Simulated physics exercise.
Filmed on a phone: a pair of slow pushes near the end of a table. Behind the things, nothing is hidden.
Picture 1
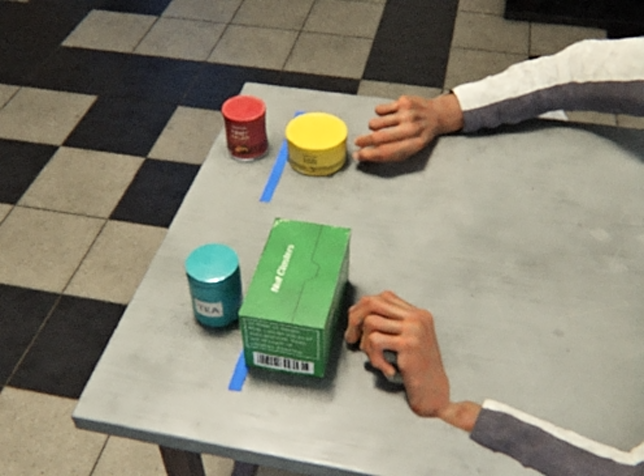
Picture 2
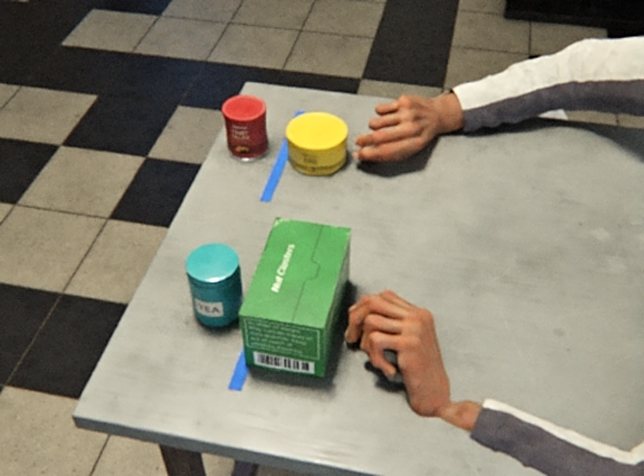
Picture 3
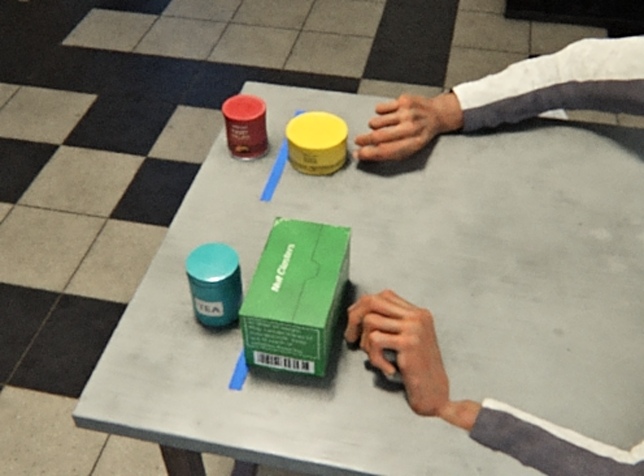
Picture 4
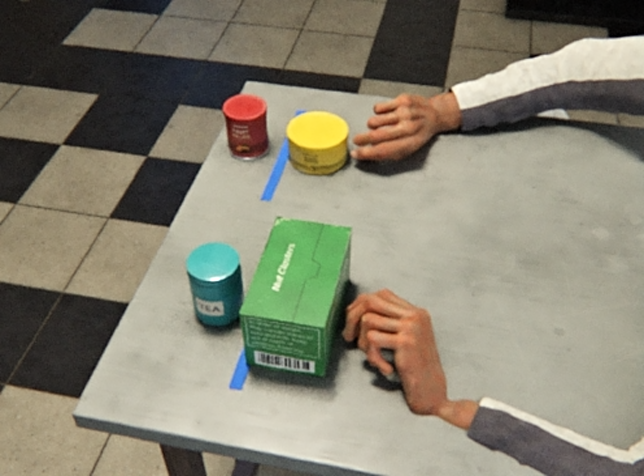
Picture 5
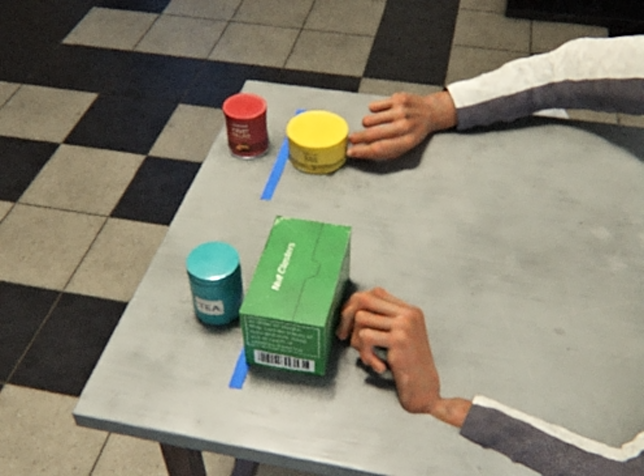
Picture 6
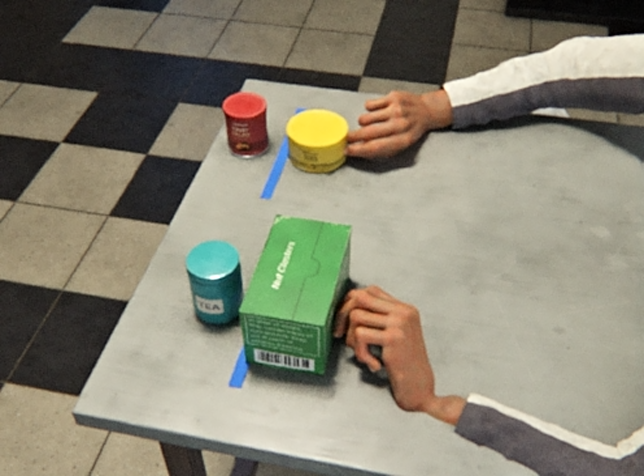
Two hands in white-and-grey sleeves ease slightly leftward from the right, the upper one closing in on a yellow tub and the lower one on a green box. Seen from above at an angle, a grey table with blue tape marks stands on a black-and-beige tiled floor. A red pot sits left of the tub and a turquoise jar left of the box, all four items barely moving, and the view stays practically still.
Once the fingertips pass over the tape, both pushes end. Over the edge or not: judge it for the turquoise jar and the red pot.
The turquoise jar does not go off, the red pot goes off.
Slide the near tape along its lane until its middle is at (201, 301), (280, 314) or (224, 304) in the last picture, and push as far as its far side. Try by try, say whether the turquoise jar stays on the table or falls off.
In that order, it overshoots; pulls up in time; overshoots.
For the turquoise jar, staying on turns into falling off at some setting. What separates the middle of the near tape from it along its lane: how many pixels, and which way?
Direction left, distance some 24 pixels.
Then, 1.14 s after the last picture, turquoise jar moved about its own width near (154, 272); red pot tipped 13° from how it was near (197, 121).
Then, 1.42 s after the last picture, turquoise jar moved about its own width near (153, 272); red pot falling near (169, 224).
Then, 1.64 s after the last picture, turquoise jar moved about its own width near (153, 272); red pot down below near (153, 364).
By the end, the turquoise jar remains on top, near (153, 272); the red pot falls off the table.
